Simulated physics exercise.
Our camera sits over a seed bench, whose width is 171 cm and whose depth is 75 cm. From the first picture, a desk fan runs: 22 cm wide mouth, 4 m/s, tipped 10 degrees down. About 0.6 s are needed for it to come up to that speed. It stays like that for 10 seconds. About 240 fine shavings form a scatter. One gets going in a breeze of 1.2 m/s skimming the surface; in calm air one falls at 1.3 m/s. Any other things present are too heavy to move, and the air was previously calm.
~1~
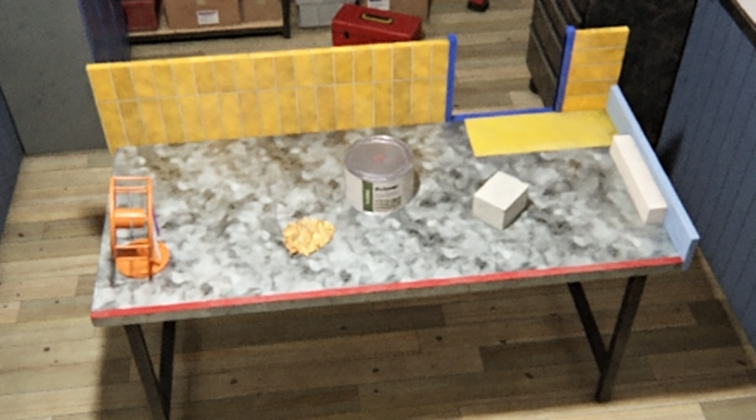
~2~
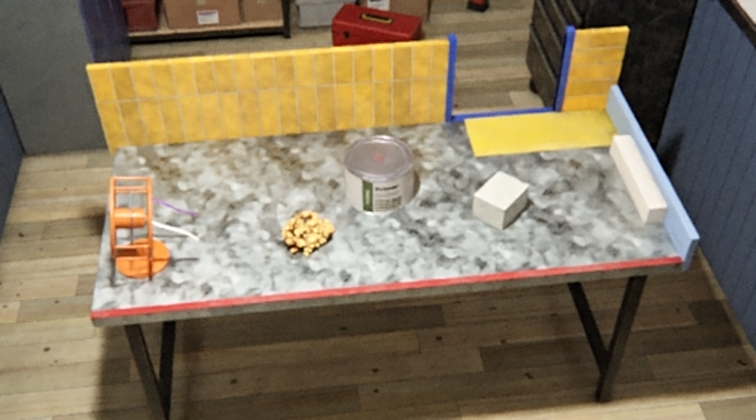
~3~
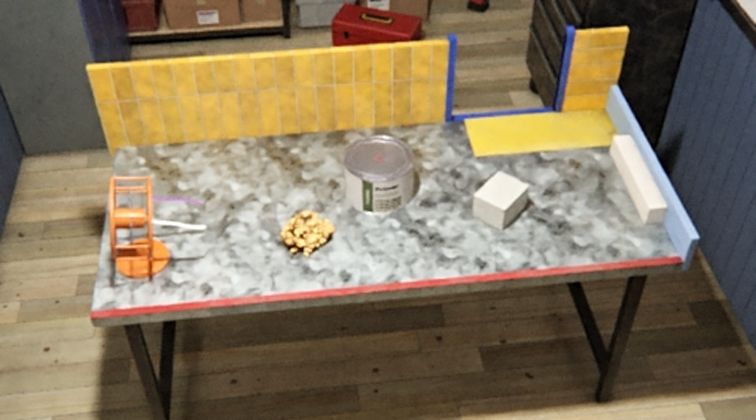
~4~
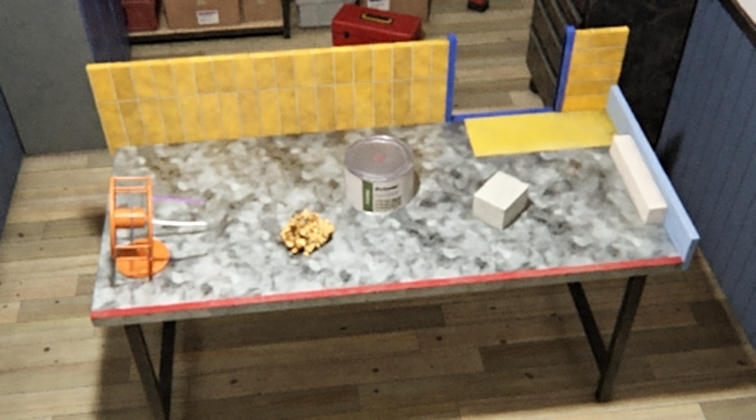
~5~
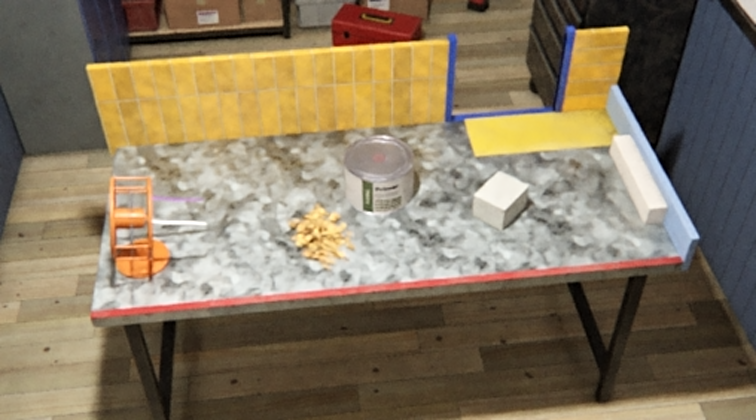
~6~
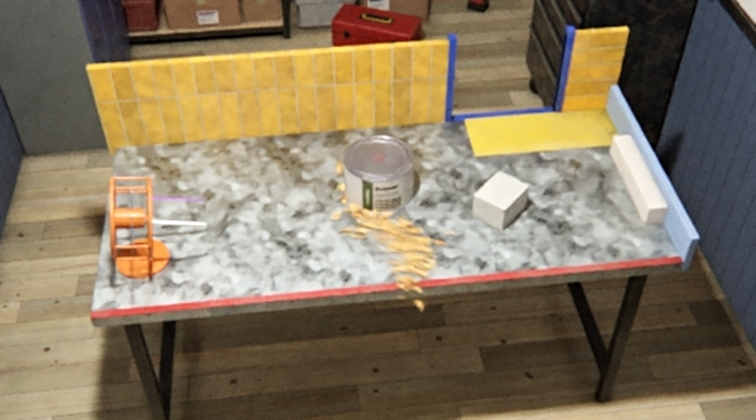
A long grey mottled table with a red front edge and a yellow tiled back stands on a wooden floor, seen from above and in front by a still camera. On it are an orange desk fan at left, pale shavings, a large tin, a pale block and a yellow sheet at right. The shavings first stay heaped, then spread and stream rightward past the tin, some crossing the red edge.
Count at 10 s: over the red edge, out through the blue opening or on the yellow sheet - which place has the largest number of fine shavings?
Largest count: Red.
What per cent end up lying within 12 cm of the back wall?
Some 5 per cent.
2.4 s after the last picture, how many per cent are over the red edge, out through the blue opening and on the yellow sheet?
I'd put it at roughly 80 percent on red, 5 percent on blue and 2 percent on yellow.
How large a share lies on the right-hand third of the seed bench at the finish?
Something close to 10 % ends up there.
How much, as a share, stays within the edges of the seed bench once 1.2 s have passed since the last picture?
Estimated share: Close to 30 percent.
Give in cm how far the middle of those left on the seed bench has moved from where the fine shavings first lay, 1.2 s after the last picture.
About 95 cm.
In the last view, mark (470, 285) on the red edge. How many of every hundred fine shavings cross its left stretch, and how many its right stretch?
My take is close to 20 percent on the left side and near 60 percent on the right.
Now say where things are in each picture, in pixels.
The middle of the fine shavings is near (304, 237), none has stirred yet and the mouth of the desk fan is at (132, 218), in the first picture.
The middle of the fine shavings is near (308, 230), none has stirred yet, the yellow sheet is centred on (542, 132), the red edge is centred on (395, 290) and the blue opening is centred on (503, 117), in the second picture.
The middle of the fine shavings is near (308, 230), none has stirred yet, the top of a large tin is at (379, 158) and the top of a block is at (502, 190), in the third picture.
The middle of the fine shavings is near (308, 230) and none has stirred yet, in the fourth picture.
The middle of the fine shavings is near (320, 233), the farthest in sight from the desk fan is at (351, 248) and about 70 % have left their places, in the fifth picture.
The middle of the fine shavings is near (396, 237), the farthest in sight from the desk fan is at (448, 233) and all have left their places, in the sixth picture.
Then, 1.2 s after the last picture, 30 % are on the move or not yet settled, 3 % are on the yellow sheet, 70 % over the red edge and 4 % out through the blue opening; the middle of those still in play is near (591, 213).
Then, 2.4 s after the last picture, 22 % are on the move or not yet settled, 2 % are on the yellow sheet, 75 % over the red edge and 6 % out through the blue opening; the middle of those still in play is near (609, 189).
Then, 4.7 s after the last picture, 16 % are on the move or not yet settled, 5 % are on the yellow sheet, 78 % over the red edge and 6 % out through the blue opening; the middle of those still in play is near (596, 161).
Then, 9.2 s after the last picture, at the end, 7 % are on the yellow sheet, 80 % over the red edge and 8 % out through the blue opening.
